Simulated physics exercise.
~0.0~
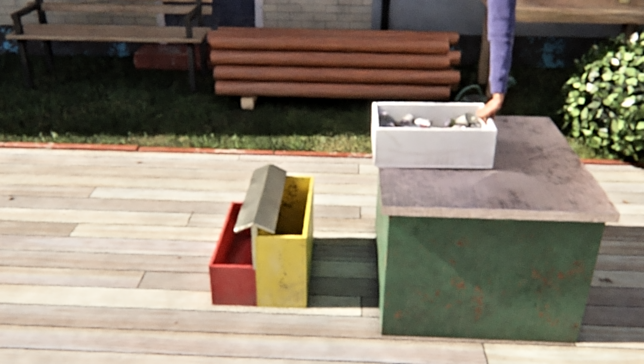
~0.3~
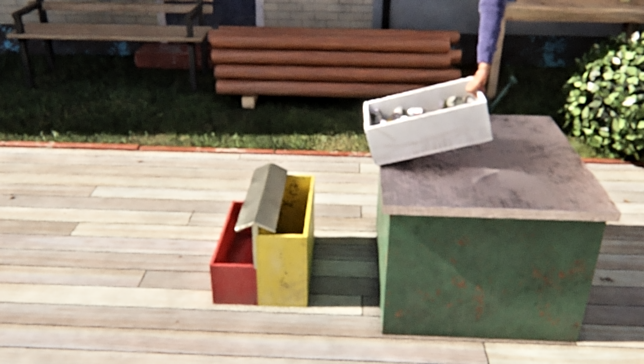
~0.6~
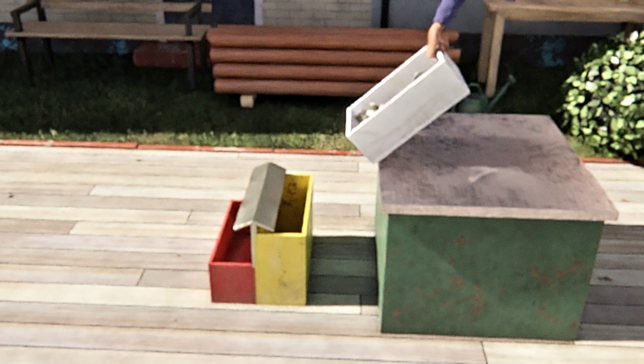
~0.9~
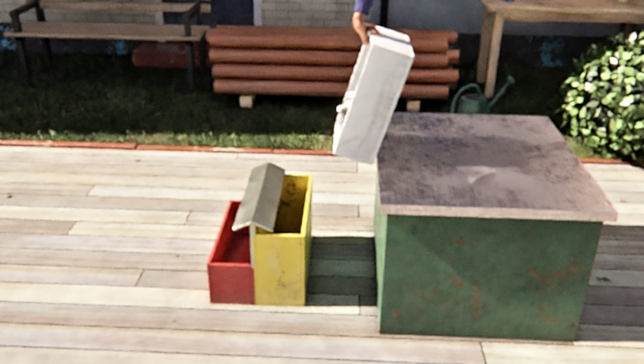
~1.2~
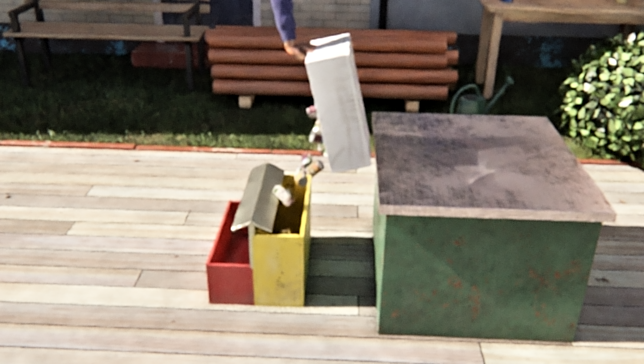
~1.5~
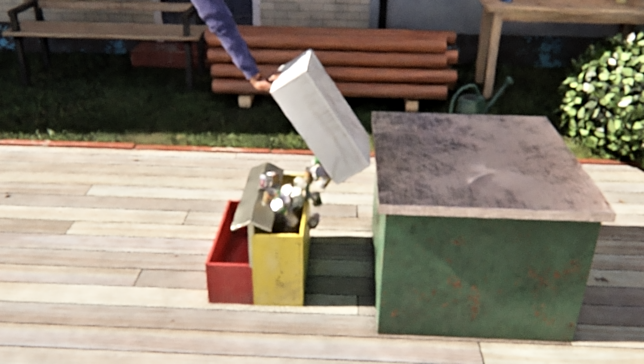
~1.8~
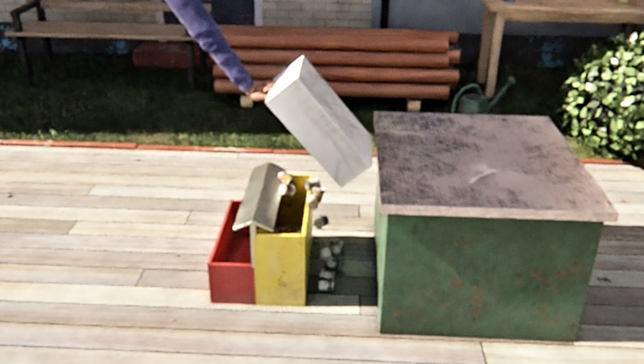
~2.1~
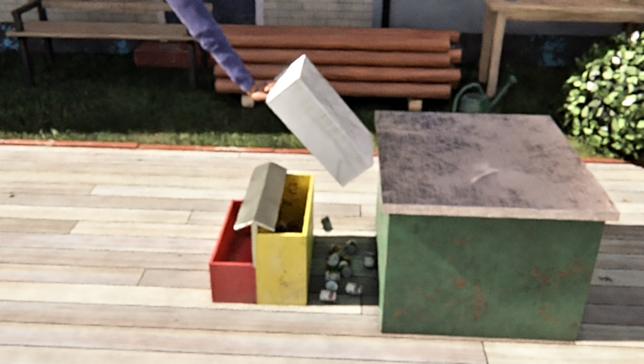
A hand tips a white crate, spilling small tins into a yellow box and onto the ground.
